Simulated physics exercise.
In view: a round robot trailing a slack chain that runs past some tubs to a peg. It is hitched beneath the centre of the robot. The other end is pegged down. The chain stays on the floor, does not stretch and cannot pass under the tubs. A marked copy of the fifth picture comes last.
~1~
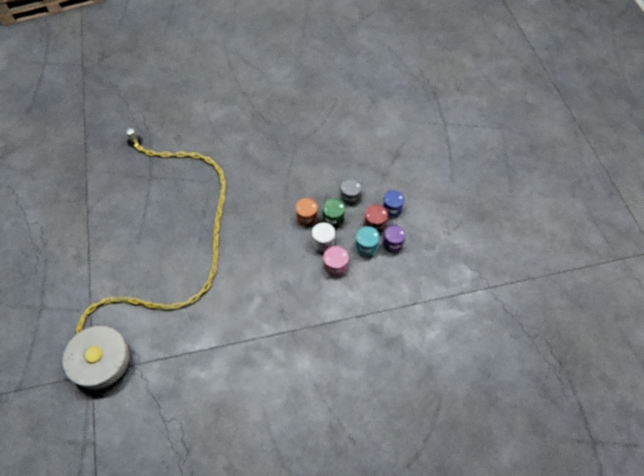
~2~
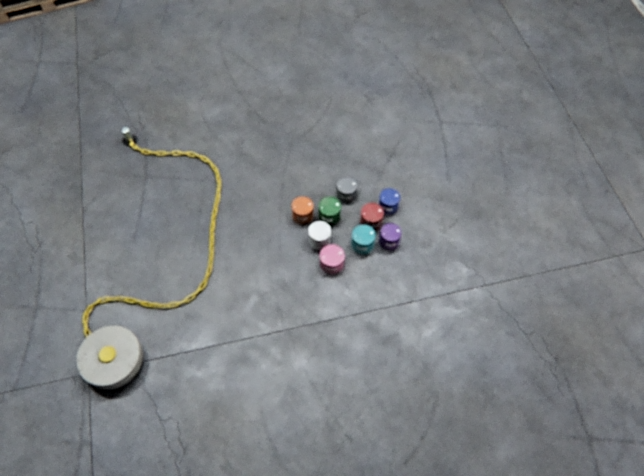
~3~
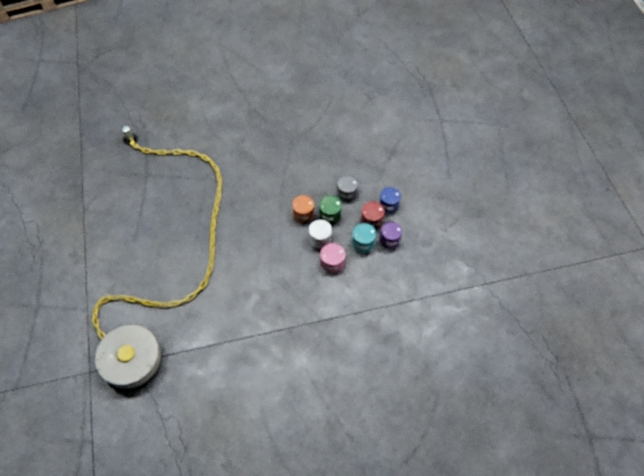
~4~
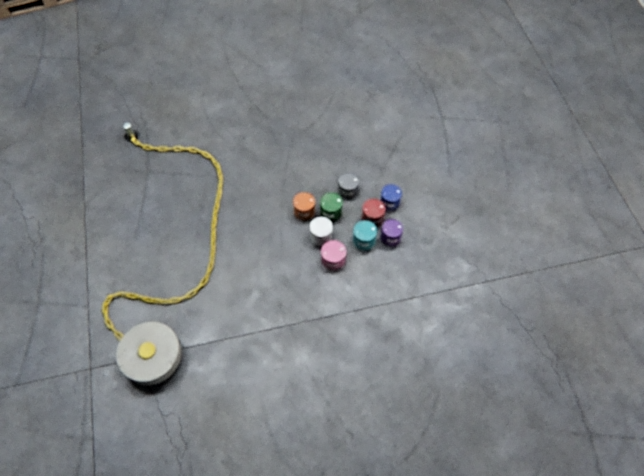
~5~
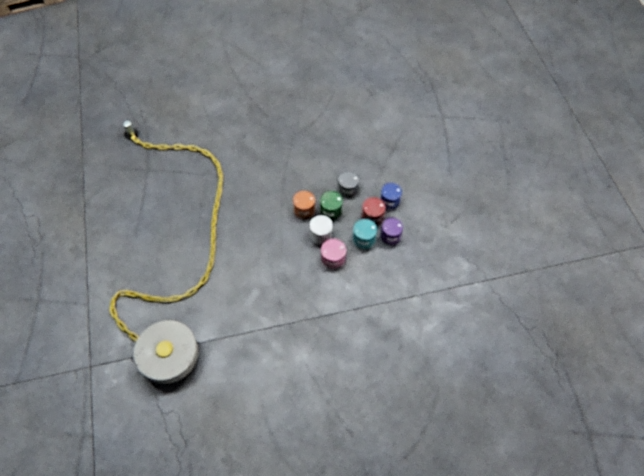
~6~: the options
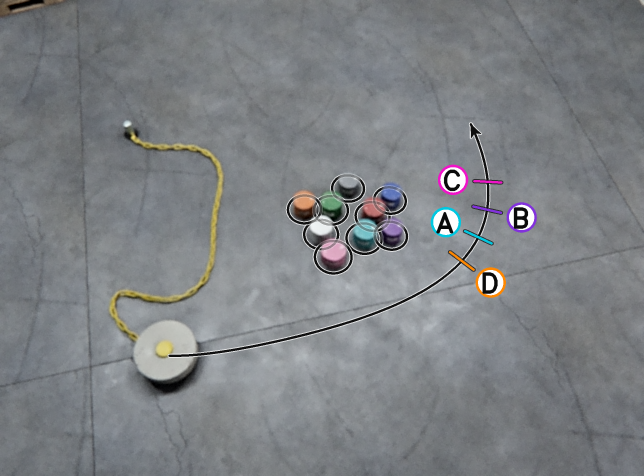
A round grey robot tied to a yellow rope slides right, left of the coloured tubs.
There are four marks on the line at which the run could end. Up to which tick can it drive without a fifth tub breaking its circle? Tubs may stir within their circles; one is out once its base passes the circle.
Mark B.
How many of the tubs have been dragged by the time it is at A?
The count is none.
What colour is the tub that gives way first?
The pink tub.
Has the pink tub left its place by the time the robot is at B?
By then, yes.
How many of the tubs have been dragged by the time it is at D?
The count is none.
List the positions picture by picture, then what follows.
The first frame shows red tub (376, 219); white tub (324, 237); green tub (334, 213).
The second frame shows robot (111, 358); pink tub (332, 259).
The third frame shows robot (129, 357); blue tub (390, 200).
The fourth frame shows robot (150, 354); grey tub (348, 186).
The fifth frame shows robot (167, 352); turquoise tub (365, 234); red tub (373, 212); white tub (321, 230).
On the copy, A at (478, 237); B at (487, 210); C at (488, 182); D at (462, 261); the route from (169, 356) via (420, 293) to (471, 124).
On B. First, robot (309, 330).
Then, robot (435, 281).
Finally, robot (490, 205); pink tub (343, 234); one over the rings.
By contrast, A is within the limit but short; C has six over the rings; D is within the limit but short.
